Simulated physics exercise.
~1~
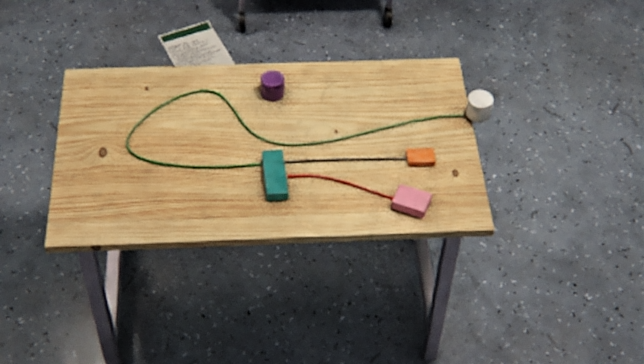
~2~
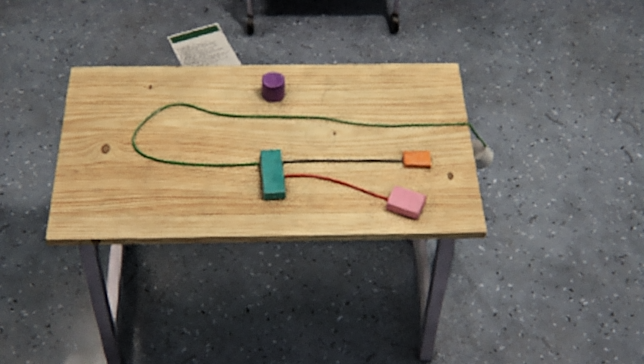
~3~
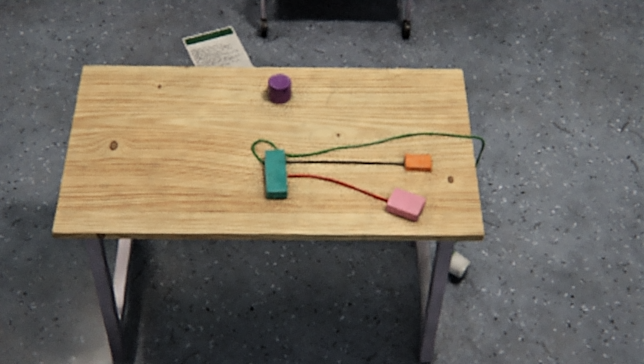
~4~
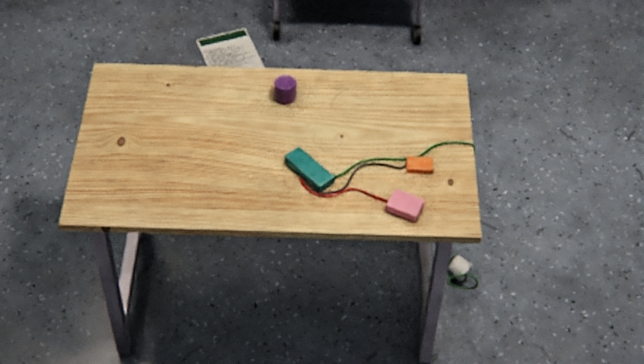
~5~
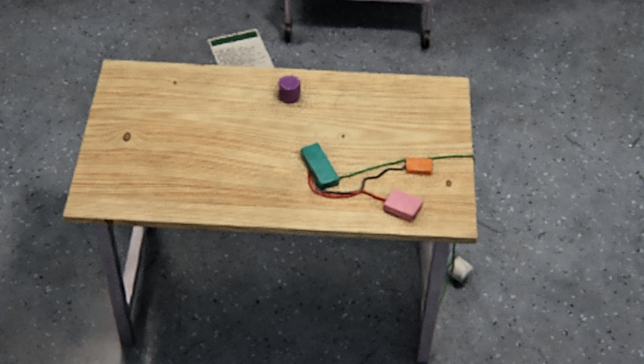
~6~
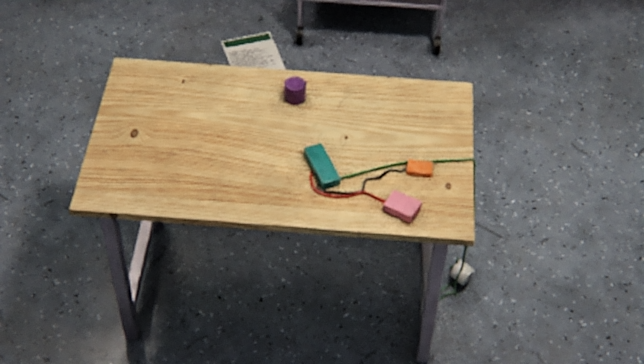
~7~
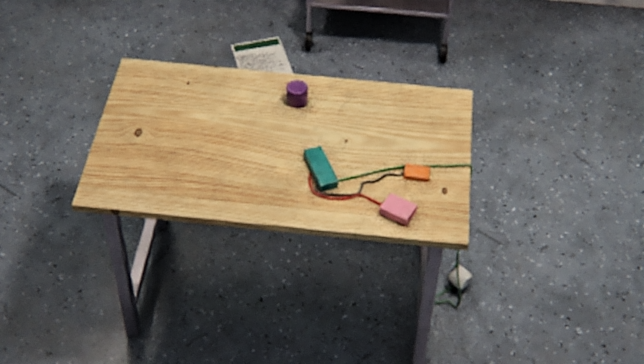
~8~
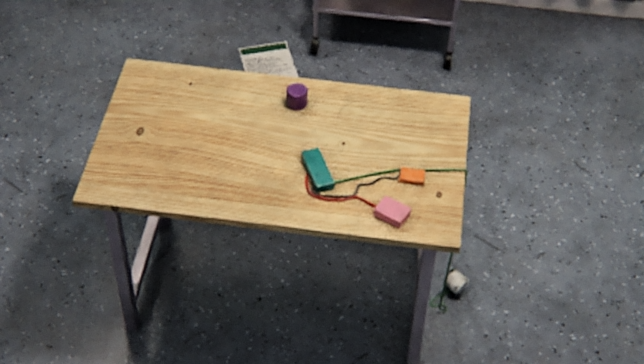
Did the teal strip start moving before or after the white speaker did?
The teal strip started moving after the white speaker, which had already gone over the table's edge while the strip was still in its place.
